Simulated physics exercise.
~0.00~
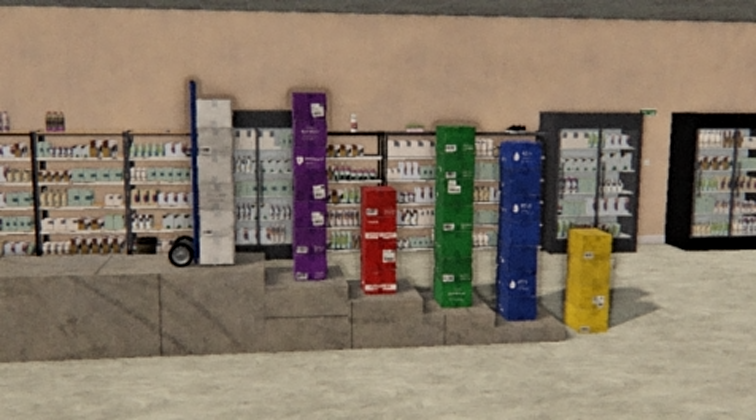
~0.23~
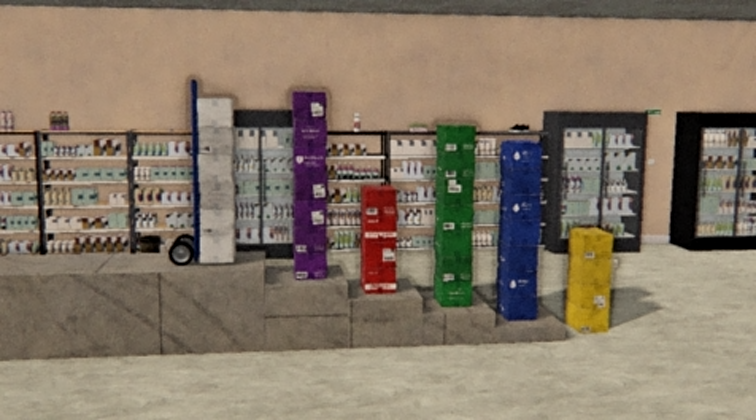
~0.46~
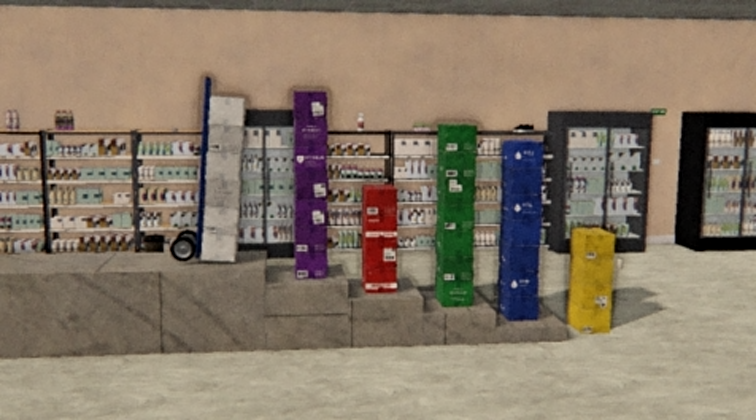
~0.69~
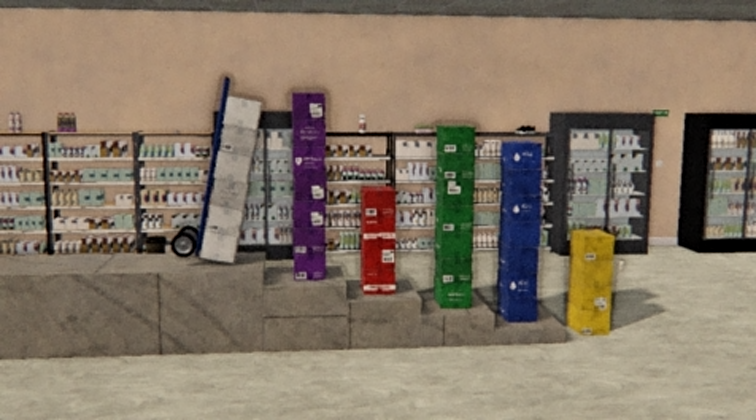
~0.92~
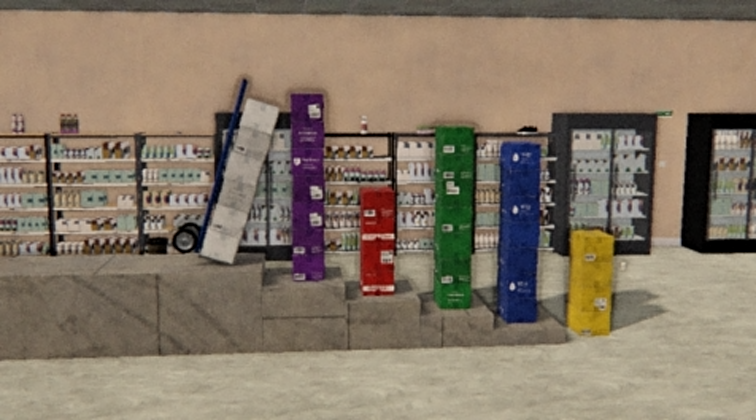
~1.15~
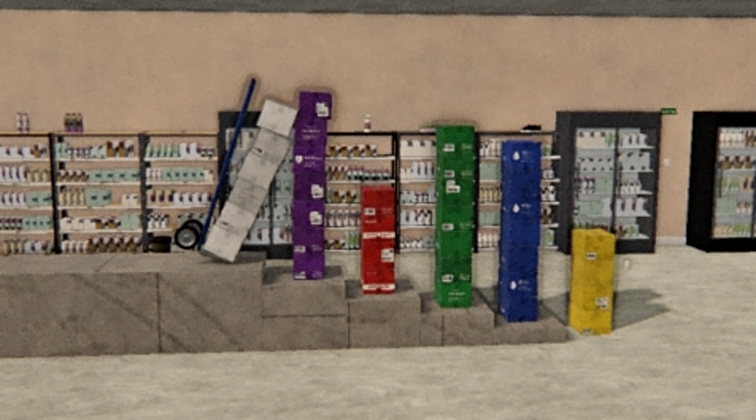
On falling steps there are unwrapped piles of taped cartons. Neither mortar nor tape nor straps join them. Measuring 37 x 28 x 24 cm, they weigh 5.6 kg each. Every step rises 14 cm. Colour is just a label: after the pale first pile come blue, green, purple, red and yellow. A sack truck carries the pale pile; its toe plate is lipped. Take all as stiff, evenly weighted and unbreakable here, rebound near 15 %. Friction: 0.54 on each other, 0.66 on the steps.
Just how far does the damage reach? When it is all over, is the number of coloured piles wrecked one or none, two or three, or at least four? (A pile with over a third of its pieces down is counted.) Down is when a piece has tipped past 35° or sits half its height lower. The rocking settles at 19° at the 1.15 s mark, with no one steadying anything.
The wreck count is at least four.
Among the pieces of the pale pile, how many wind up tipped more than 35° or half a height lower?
Exactly 6 pale pieces do.
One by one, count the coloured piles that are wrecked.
5.
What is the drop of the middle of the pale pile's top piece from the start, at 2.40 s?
About 40 cm.
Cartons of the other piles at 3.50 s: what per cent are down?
75 percent by then.
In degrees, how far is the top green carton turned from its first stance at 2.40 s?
Angle from initial pose, roughly 10 deg - estimate.
Around 2.40 s, 6 of the pale pile down; 6 of the 29 other cartons down; top red carton tipped 18°; top green carton tipped 12°.
Around 3.50 s, 6 of the pale pile down; 22 of the 29 other cartons down; top blue carton upside down; top green carton tipped 65°, 51 cm lower.
Finally (4.9 s), 6 of the pale pile down; 26 of the 29 other cartons down; top blue carton upside down; top yellow carton upside down. Wrecked, blue, green, purple, red and yellow.
